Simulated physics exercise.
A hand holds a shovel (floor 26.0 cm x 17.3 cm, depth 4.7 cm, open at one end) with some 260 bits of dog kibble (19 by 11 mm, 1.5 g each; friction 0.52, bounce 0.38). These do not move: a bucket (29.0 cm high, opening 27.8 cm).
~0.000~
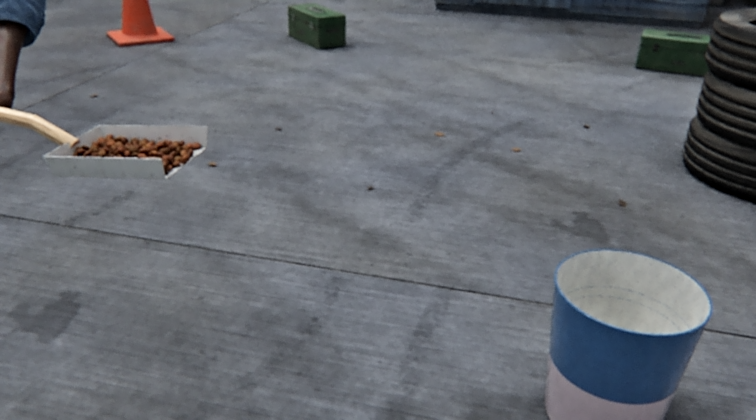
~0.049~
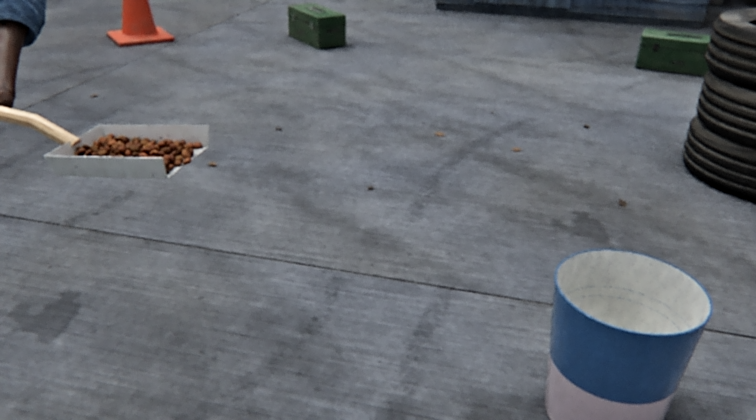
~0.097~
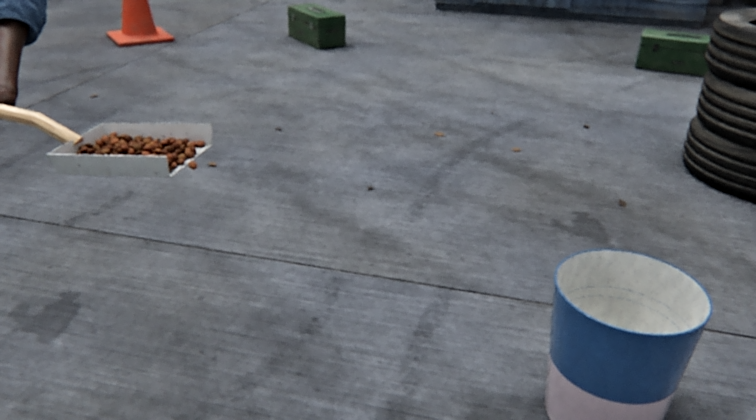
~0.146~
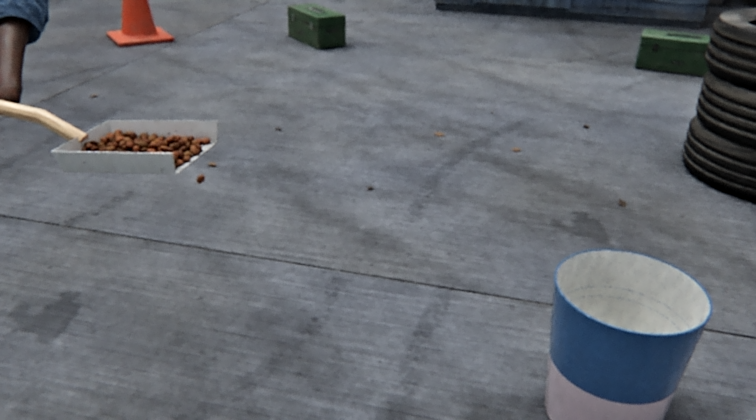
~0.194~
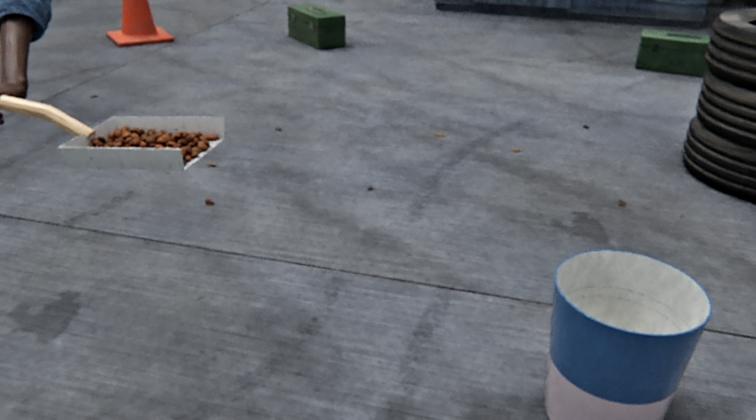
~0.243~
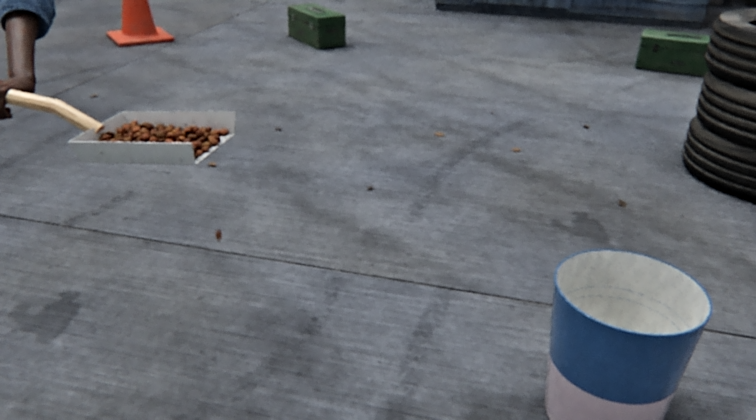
On a gray concrete yard, a hand carried a shovel of brown kibble a short way right and slightly upward, and a piece dropped off its open edge, while the blue-and-white bucket stayed put.
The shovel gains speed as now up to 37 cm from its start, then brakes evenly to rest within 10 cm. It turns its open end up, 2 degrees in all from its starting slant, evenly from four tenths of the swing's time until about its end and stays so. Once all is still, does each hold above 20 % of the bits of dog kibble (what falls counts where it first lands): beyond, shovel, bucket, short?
Beyond: Below, shovel: Above, bucket: Below, short: Above.
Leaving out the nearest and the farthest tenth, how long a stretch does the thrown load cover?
About 30 cm.
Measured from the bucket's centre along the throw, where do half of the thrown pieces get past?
Some 20 cm short of it.
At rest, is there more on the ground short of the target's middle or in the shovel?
The larger share is in the shovel.
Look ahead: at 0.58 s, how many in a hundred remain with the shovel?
About 100 per cent.
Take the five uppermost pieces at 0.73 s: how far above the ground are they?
Some 70 cm.
After 0.43 s, tilt 7 degrees; shovel 100 %; middle of all pieces near (216, 109).
Then, at 0.58 s, tilt 7 degrees; shovel 100 %; middle of all pieces near (295, 71).
Then, at 0.73 s, tilt 8 degrees; shovel 70 %, in the air 30 %; middle of all pieces near (356, 67).
After 0.86 s, tilt 8 degrees; shovel 60 %, in the air 40 %; middle of all pieces near (377, 96).
In the end, at 1.5 s, beyond 0 %, shovel 60 %, bucket 0 %, short 40 %.
